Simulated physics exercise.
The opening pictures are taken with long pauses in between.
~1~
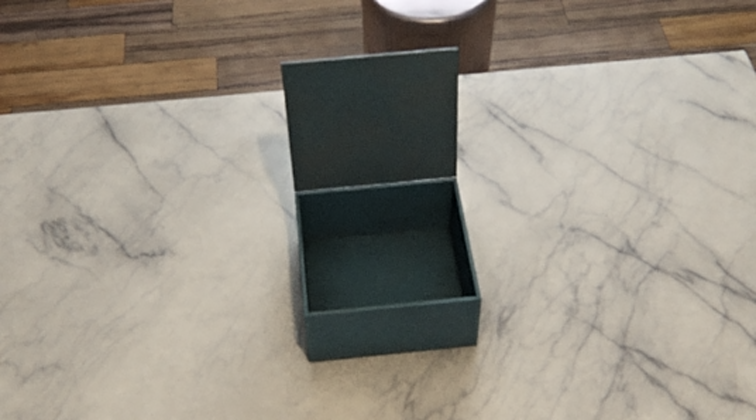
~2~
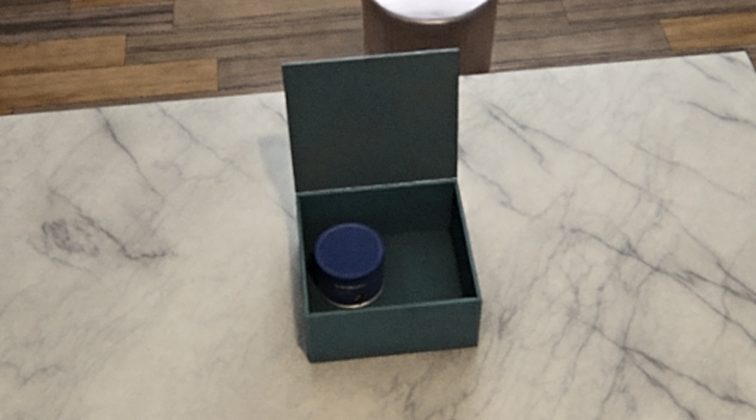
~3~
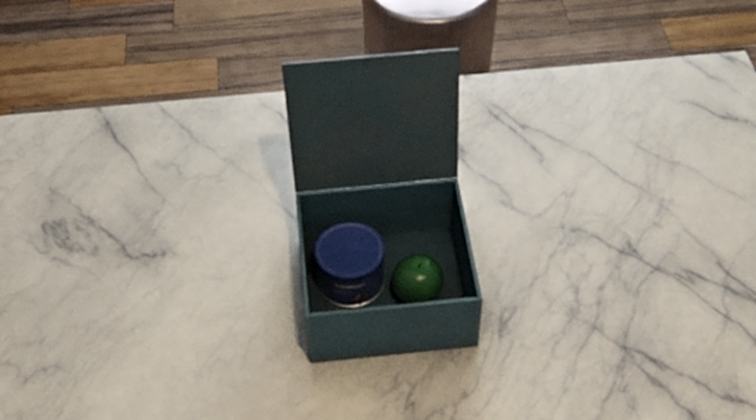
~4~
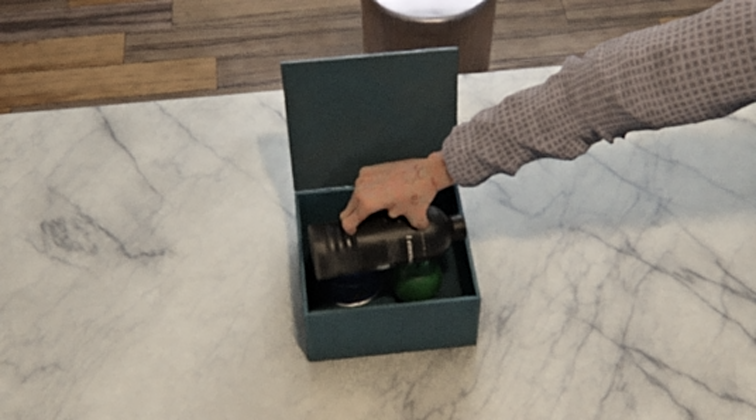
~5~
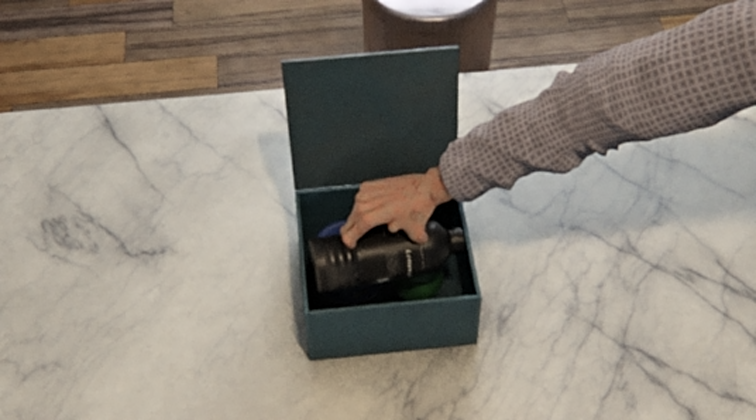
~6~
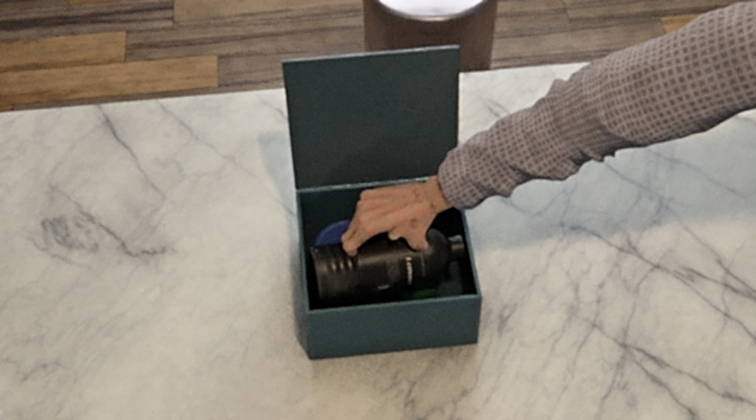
In this clip, an open dark green box on a marble surface is empty, then holds a blue tub, then also a green round object, before a hand from the right lowers a black bottle sideways into it.
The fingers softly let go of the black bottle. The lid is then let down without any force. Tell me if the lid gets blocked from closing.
It does not; the lid closes.
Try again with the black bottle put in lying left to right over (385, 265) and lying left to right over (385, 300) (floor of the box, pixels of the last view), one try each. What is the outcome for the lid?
Try 1: Lid not shut; try 2: Lid shut.
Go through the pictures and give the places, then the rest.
In the first picture, the last thing is not in view yet.
In the second picture, the last thing is not in view yet; blue tub (350, 265).
In the third picture, the last thing is not in view yet; blue tub (350, 265).
The fourth picture shows coming down; black bottle (389, 239).
The fifth picture shows coming down; black bottle (388, 253).
The sixth picture shows in place under the hand; black bottle (389, 261).
Then, 0.50 s on from there, black bottle shifted about its own width near (394, 309); green apple shifted a little.
Then, 1.30 s on from there, lid 80° above the rim; black bottle shifted about its own width near (392, 309); green apple shifted about its own width.
Then, 1.70 s on from there, lid 48° above the rim; black bottle shifted about its own width near (392, 308); green apple shifted about its own width.
Then, 2.00 s on from there, lid 12° above the rim; black bottle shifted about its own width near (392, 308); green apple shifted about its own width.
In the end, lid shut; moved from the start, black bottle and green apple; blue tub unmoved. At the end, from the last picture's camera, black bottle near (392, 309).
